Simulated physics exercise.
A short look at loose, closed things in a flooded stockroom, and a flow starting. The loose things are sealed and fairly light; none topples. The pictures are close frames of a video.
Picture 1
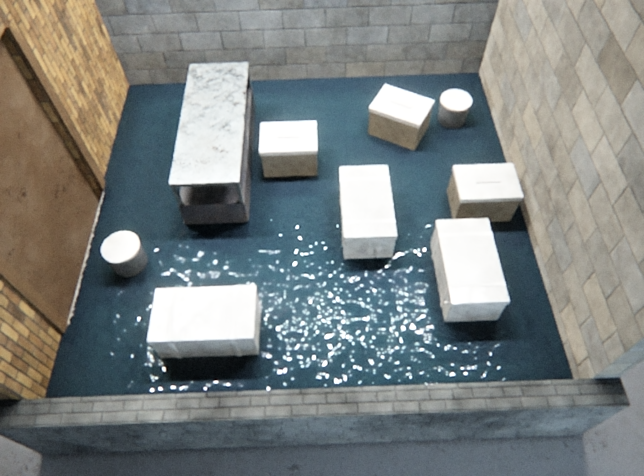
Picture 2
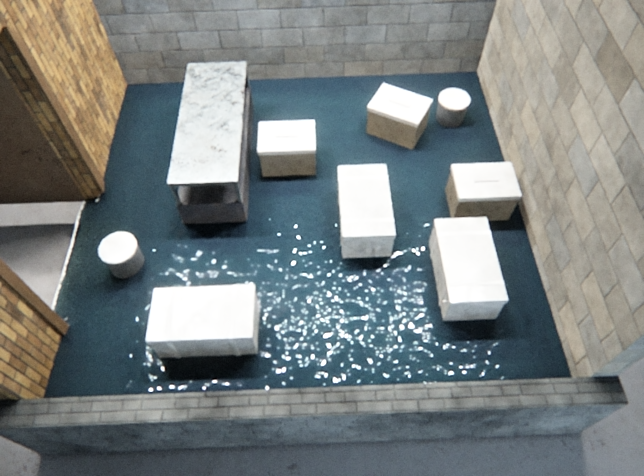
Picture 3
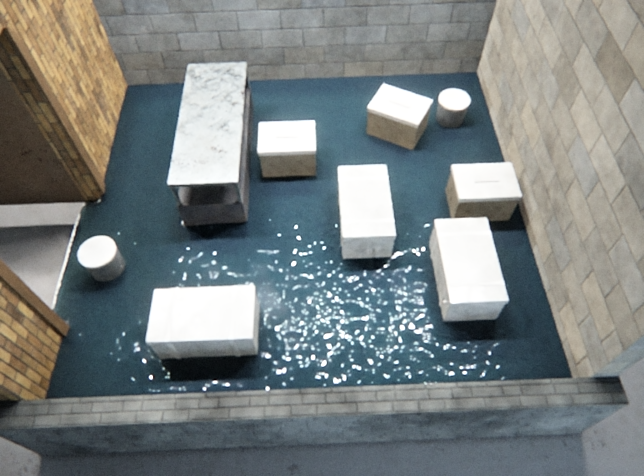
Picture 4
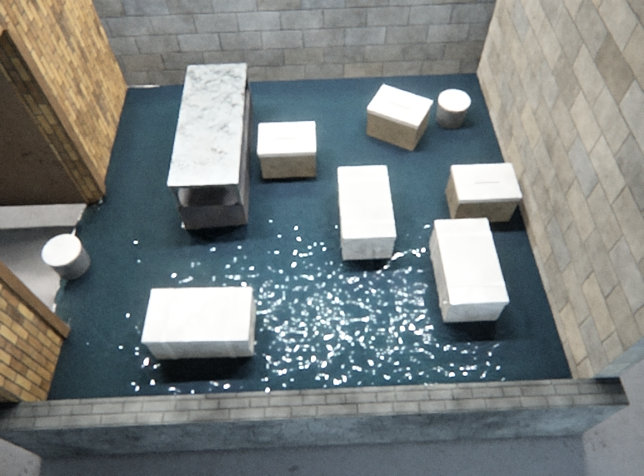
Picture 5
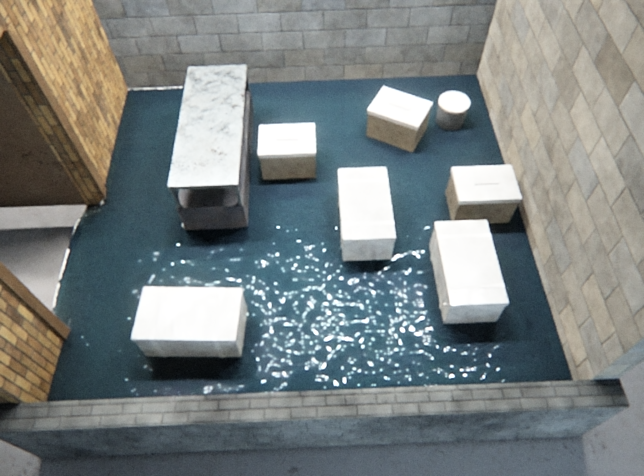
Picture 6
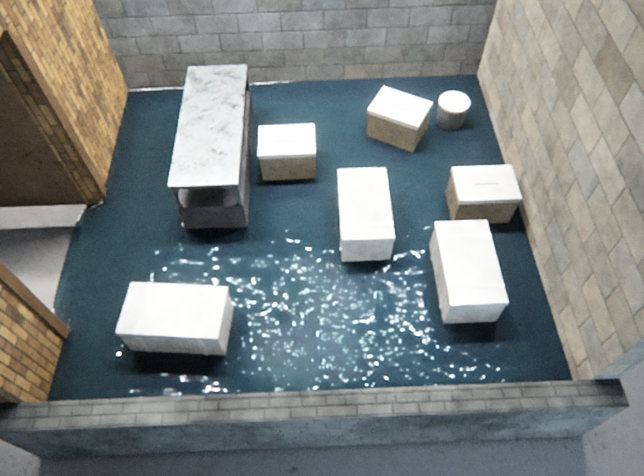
White blocks float in dark water as a left-side panel opens, a small cylinder drifts out, and the front-left block shifts left.
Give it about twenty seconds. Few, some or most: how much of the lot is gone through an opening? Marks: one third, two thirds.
That comes to one to two thirds.
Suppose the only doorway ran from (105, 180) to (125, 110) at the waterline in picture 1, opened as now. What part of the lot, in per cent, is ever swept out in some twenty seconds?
About 20 per cent.
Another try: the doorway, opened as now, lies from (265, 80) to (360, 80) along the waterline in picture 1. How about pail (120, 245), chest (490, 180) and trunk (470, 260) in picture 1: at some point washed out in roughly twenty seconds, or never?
In that order: Left behind, carried outside, left behind.
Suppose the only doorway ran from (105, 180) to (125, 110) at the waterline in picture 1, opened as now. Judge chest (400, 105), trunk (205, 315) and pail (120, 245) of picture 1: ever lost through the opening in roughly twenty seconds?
One after the other: Still in, out, gone.
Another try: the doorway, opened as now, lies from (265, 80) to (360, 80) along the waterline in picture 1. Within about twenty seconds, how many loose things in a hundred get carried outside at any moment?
About 60 per cent.
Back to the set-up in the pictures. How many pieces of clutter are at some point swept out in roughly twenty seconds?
That makes 4.
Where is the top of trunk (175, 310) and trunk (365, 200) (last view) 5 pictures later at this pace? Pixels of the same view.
Roughly at (101, 288) and (327, 223).
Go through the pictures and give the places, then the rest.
The first picture shows a trunk at (203, 313), afloat; a chest at (288, 136) floats; 0 of 8 have shifted.
The second picture shows a trunk at (202, 312), afloat; a chest at (287, 135) floats; 0 of 8 have shifted.
The third picture shows a trunk at (202, 313), afloat; a chest at (287, 136), afloat; 1 of 8 have shifted.
The fourth picture shows a trunk at (198, 314), afloat, close to its start; a chest at (287, 137), afloat; 1 of 8 have shifted.
The fifth picture shows a trunk at (188, 313) floats, close to its start; a chest at (287, 139), afloat; 2 of 8 have shifted.
The sixth picture shows a trunk at (173, 309), afloat, close to its start; a chest at (287, 139) floats; 2 of 8 have shifted.
A moment on, 1 of 8 are out; 7 afloat.
Next, 2 of 8 are out; 6 afloat.
Later, 4 of 8 are out; 4 afloat.
In the end, 4 of 8 are out; 4 afloat.
